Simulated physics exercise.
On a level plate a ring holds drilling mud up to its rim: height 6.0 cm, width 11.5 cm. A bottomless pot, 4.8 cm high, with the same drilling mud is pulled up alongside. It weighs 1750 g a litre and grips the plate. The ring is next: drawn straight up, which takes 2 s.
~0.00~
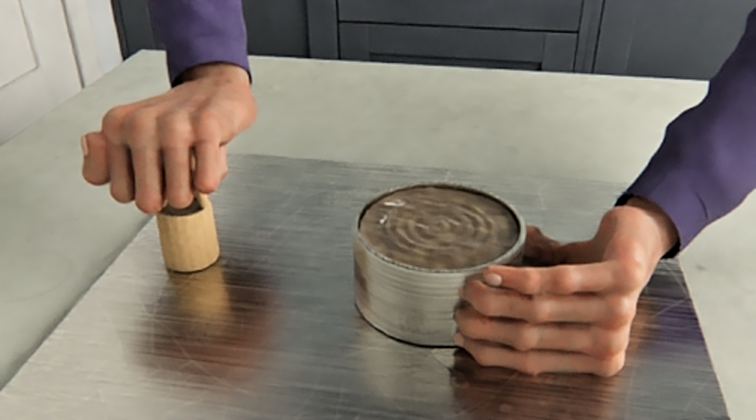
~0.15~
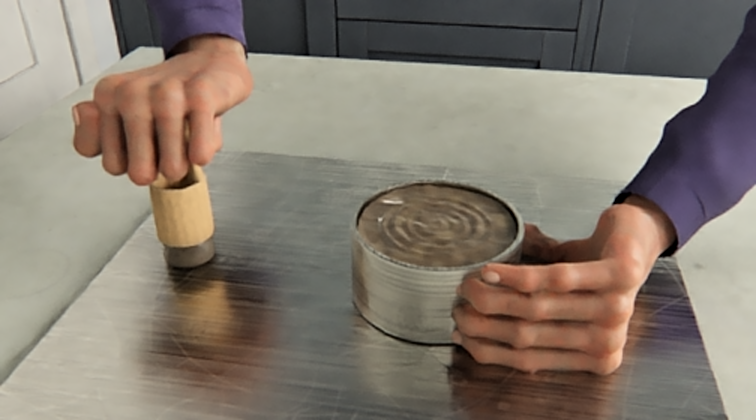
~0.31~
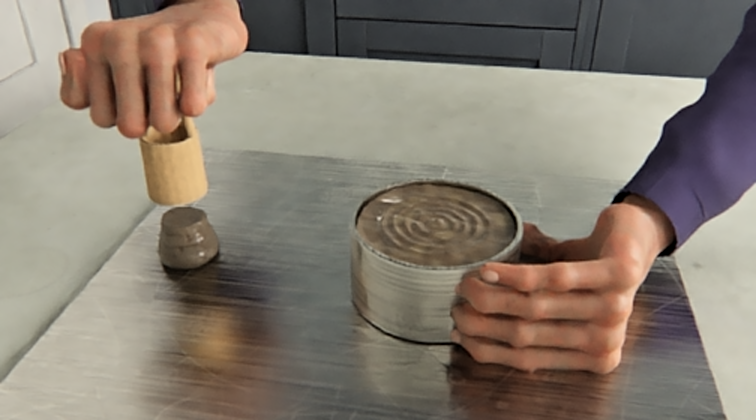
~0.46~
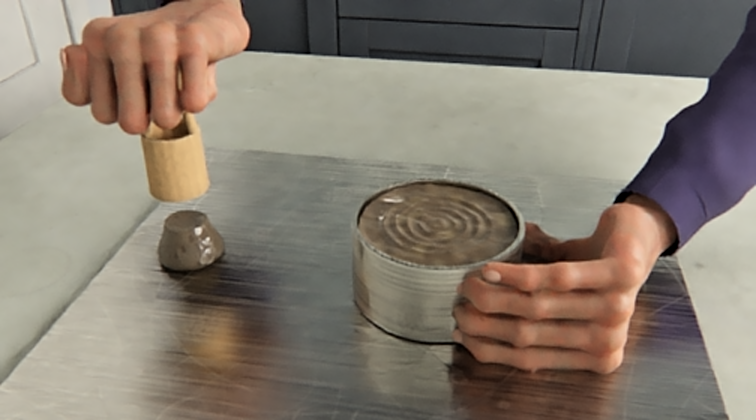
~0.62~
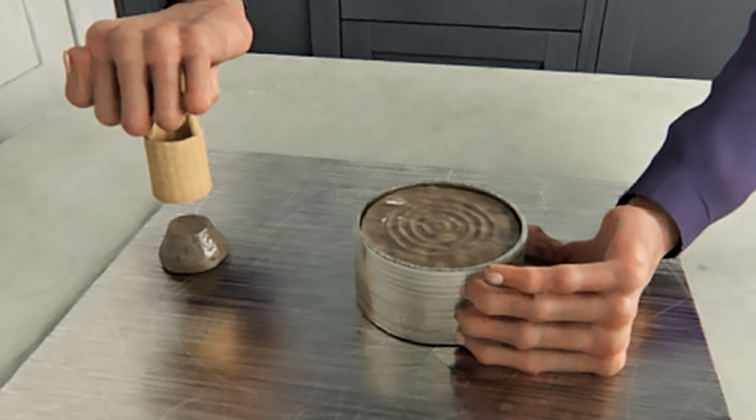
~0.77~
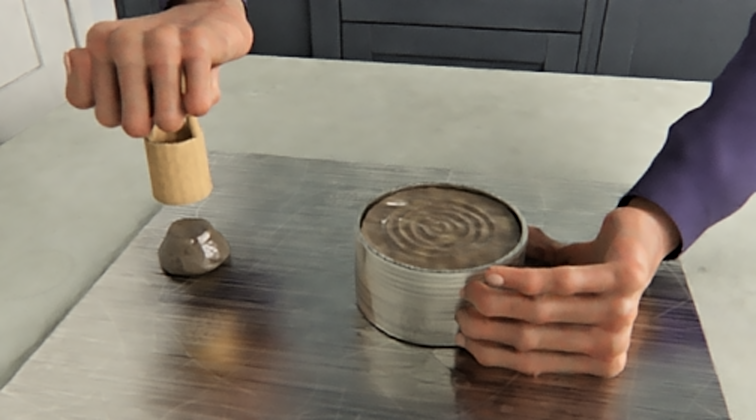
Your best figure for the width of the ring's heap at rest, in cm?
Expect roughly 18.2 cm.
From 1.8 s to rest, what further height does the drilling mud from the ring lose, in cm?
Near 1.0 centimetres.
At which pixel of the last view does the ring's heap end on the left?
Near (317, 294).
After 1.3 s, the ring is up 1.5 cm; the drilling mud has come down 0.2 cm to 5.8 cm and is 12 cm wide.
After 1.8 s, the ring is up 3.9 cm; the drilling mud has come down 1.5 cm to 4.5 cm and is 16 cm wide.
After 2.3 s, the ring is up 6.2 cm; the drilling mud has come down 2.3 cm to 3.7 cm and is 17 cm wide.
After 2.9 s, the ring is clear; the drilling mud has come down 2.4 cm to 3.6 cm and is 18 cm wide.
After 3.9 s, at rest, the ring is clear; the drilling mud has come down 2.5 cm to 3.5 cm and is 18 cm wide.
